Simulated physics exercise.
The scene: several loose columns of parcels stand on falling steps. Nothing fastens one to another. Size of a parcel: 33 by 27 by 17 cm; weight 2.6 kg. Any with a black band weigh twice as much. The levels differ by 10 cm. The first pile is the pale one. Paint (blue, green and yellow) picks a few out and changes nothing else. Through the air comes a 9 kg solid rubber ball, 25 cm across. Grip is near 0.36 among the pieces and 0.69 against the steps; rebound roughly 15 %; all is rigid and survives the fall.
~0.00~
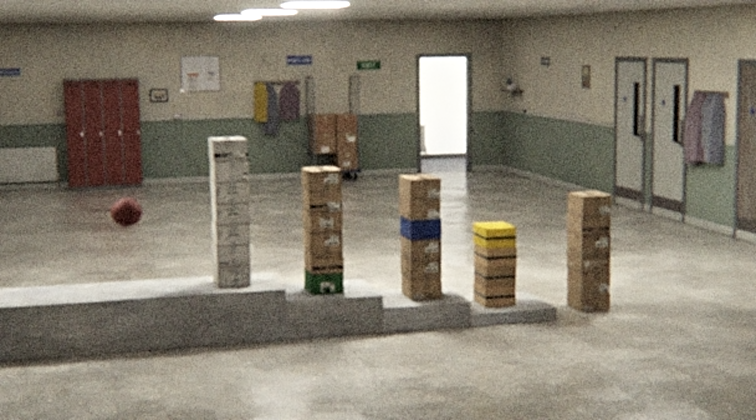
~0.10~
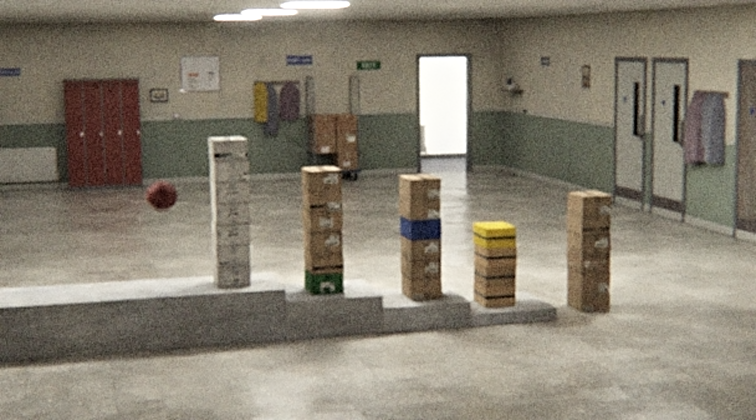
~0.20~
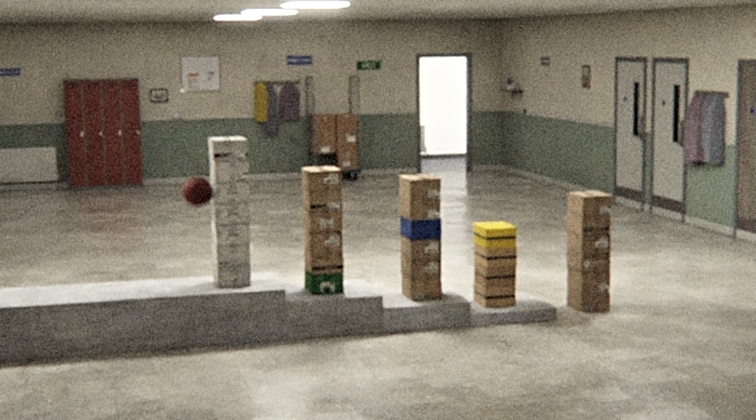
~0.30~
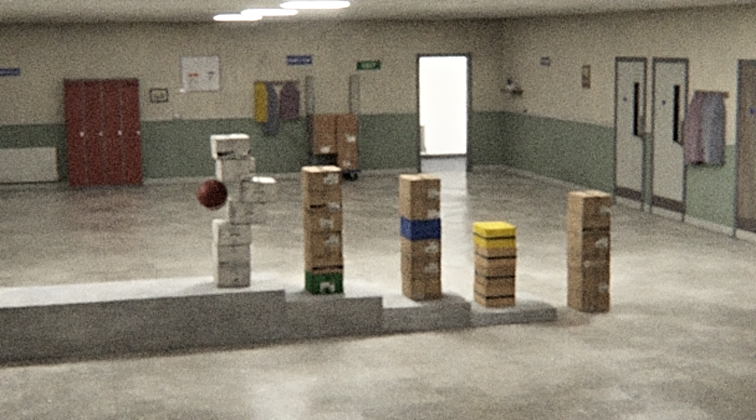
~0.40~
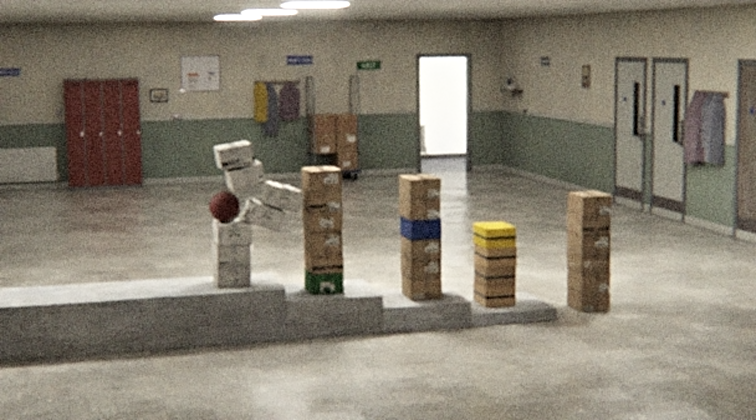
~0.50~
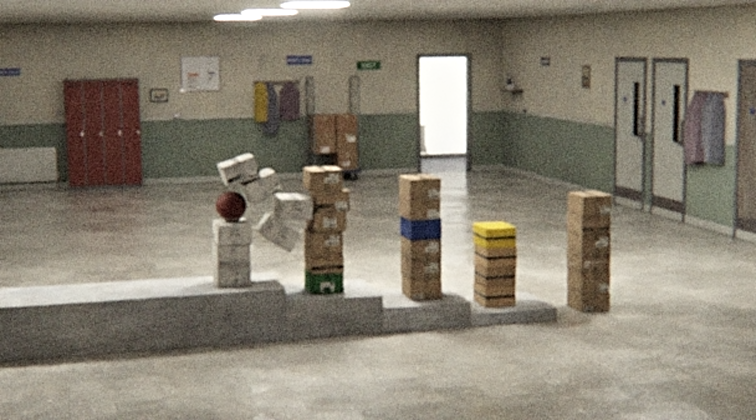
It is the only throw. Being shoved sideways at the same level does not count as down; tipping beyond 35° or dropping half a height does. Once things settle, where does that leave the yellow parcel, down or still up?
In the end the yellow parcel remains up.
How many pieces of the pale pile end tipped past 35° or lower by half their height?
4 pale pieces.
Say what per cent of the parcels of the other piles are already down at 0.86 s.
By then 0 per cent.
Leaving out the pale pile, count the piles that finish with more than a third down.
2 in all.
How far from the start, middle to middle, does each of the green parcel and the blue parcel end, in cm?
Green 0, blue 50.
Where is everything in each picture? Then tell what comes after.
In the first frame (pixels give the middle of a visible side), ball (126, 213) 59 cm from contact, 3.3 m/s; yellow parcel (501, 238); green parcel (328, 284); blue parcel (427, 230); none of the others has stirred.
The second frame shows ball (162, 197) 31 cm from contact, 2.9 m/s; yellow parcel (501, 238).
The third frame shows ball (197, 192) 28 mm from contact, 2.8 m/s; yellow parcel (501, 238).
The fourth frame shows ball (213, 195) after contact, 1.2 m/s; yellow parcel (501, 238); none of the others has stirred.
The fifth frame shows ball (225, 207) after contact, 0.6 m/s; yellow parcel (501, 238); none of the others has stirred.
The sixth frame shows ball (231, 207) after contact, 0.5 m/s; yellow parcel (501, 238); green parcel (328, 284); blue parcel (427, 230); movement in 2 of them.
After 0.86 s, 4 of the pale pile down; none of the 22 other parcels down, 6 disturbed; yellow parcel unmoved; green parcel 15 mm from its place.
After 2.10 s, 4 of the pale pile down; 5 of the 22 other parcels down; yellow parcel unmoved; blue parcel 30 mm from its place.
After 2.80 s, 4 of the pale pile down; 6 of the 22 other parcels down; yellow parcel 51 mm from its place; blue parcel 29° from how it stood, 8 cm lower.
In the end (4.5 s), 4 of the pale pile down; 10 of the 22 other parcels down; yellow parcel 11 cm from its place; blue parcel 29° from how it stood, 11 cm lower; green parcel 26 mm from its place. From the last view, middles, yellow parcel near (507, 234), blue parcel near (472, 237).
